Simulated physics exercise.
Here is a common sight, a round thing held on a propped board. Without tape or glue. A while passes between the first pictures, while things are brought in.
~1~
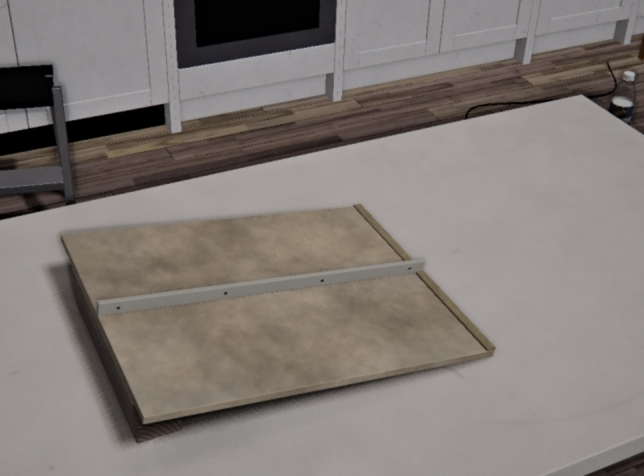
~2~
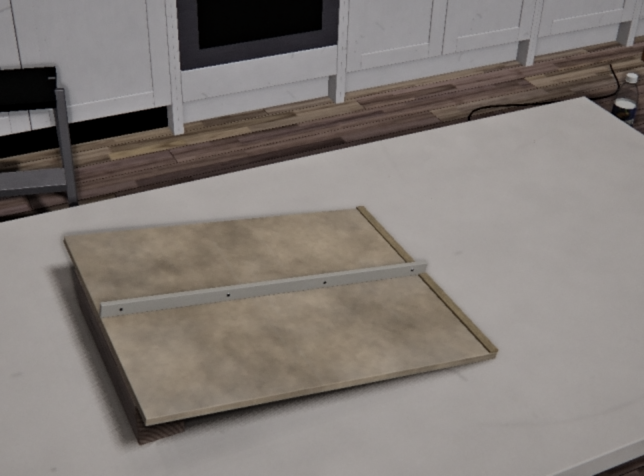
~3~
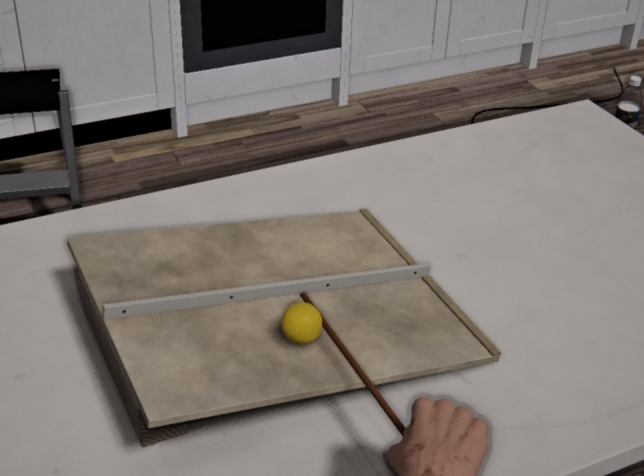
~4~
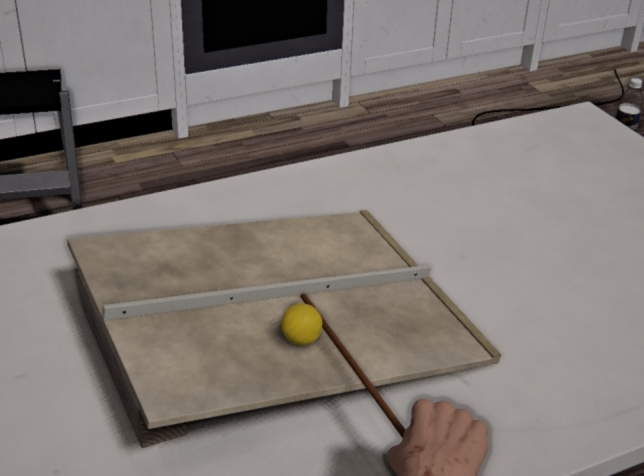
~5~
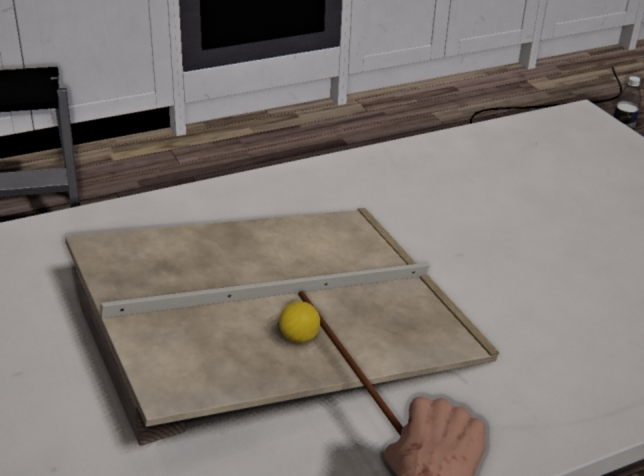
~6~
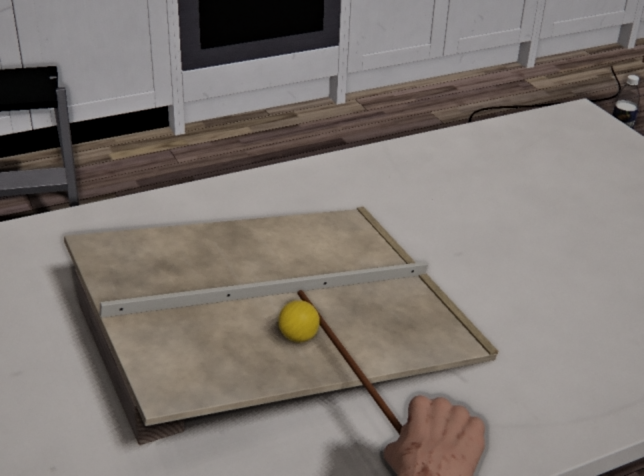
In this clip, a tilted board with a pale strip across it lies on a white table; then a yellow lemon appears on it, a hand at the lower right holding a thin brown stick against it, with almost no movement.
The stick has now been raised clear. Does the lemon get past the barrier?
Most likely it is not held back by the strip.
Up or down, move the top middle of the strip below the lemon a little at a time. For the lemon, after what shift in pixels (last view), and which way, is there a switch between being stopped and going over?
You'd need to go up by roughly 8 pixels to hit the edge.
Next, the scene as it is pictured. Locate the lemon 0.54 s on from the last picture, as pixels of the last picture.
It should be close to (384, 309).
Then, 0.54 s later than the last frame, lemon rolling on the board near (384, 309).
Then, 0.98 s later than the last frame, lemon off the board near (535, 285).
Then, 1.34 s later than the last frame, lemon off the board.
When it is over, the lemon rolls off the board.
